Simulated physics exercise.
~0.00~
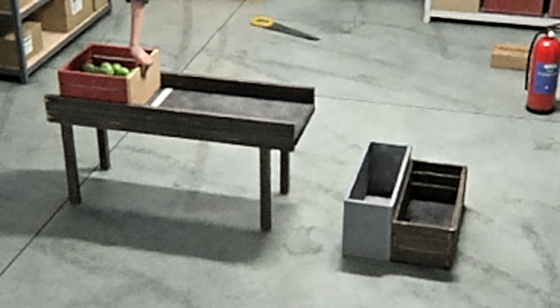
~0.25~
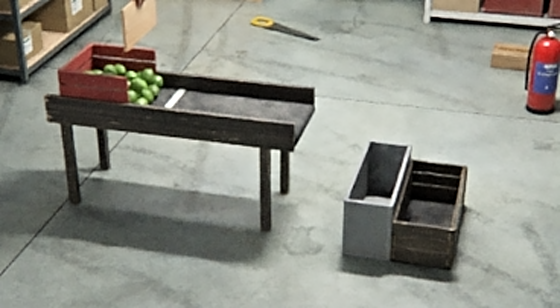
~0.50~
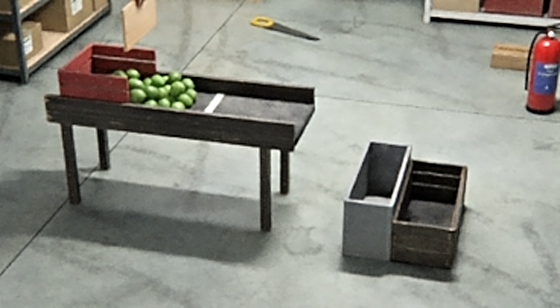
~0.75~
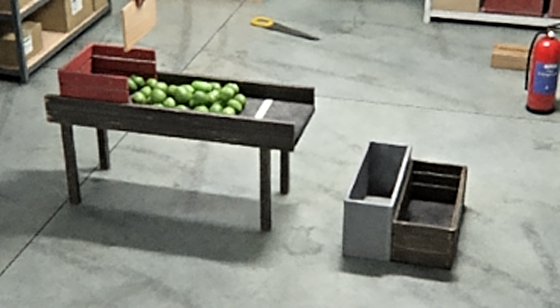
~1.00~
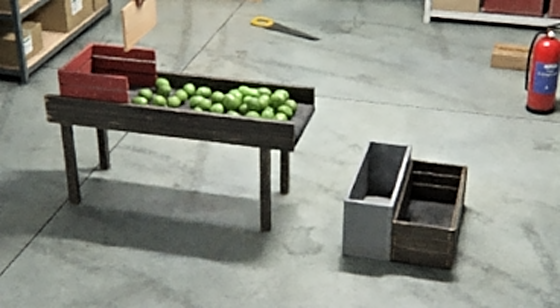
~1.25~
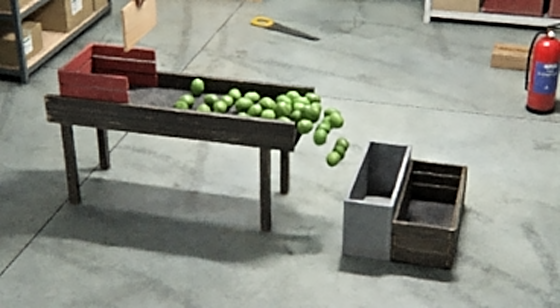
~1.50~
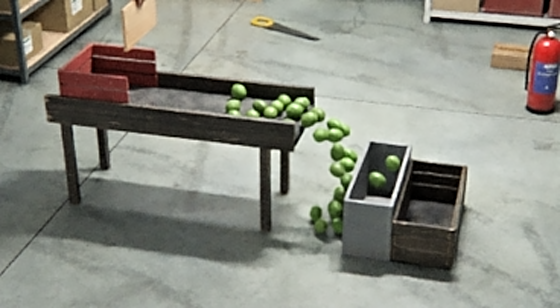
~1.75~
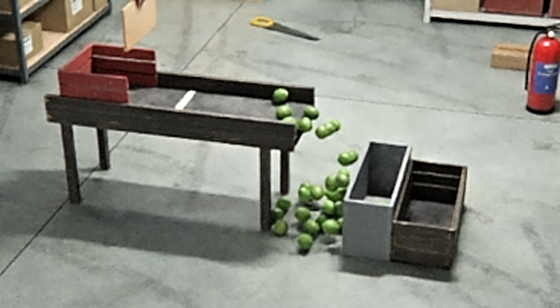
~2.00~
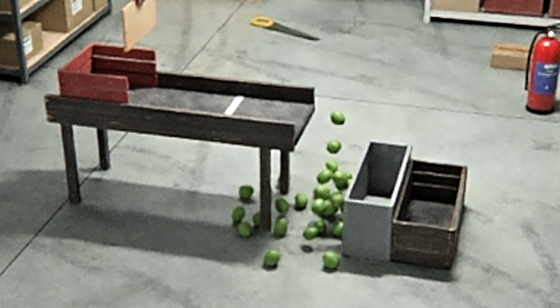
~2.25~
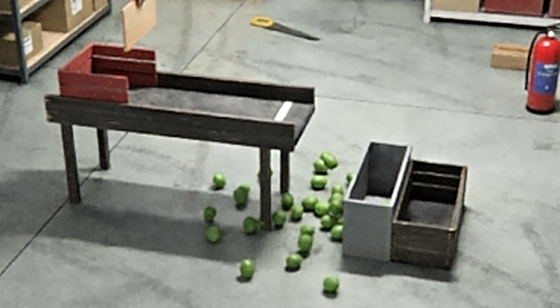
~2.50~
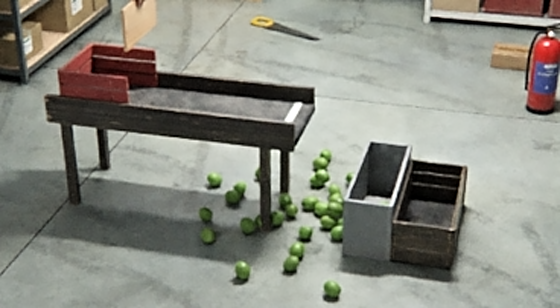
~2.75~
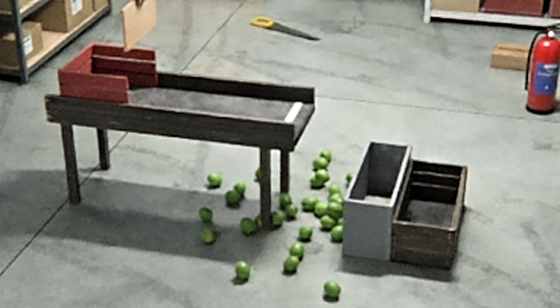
Warehouse floor with green limes riding a belt rightward from a red pen, tumbling off and scattering mostly short of a grey tub.
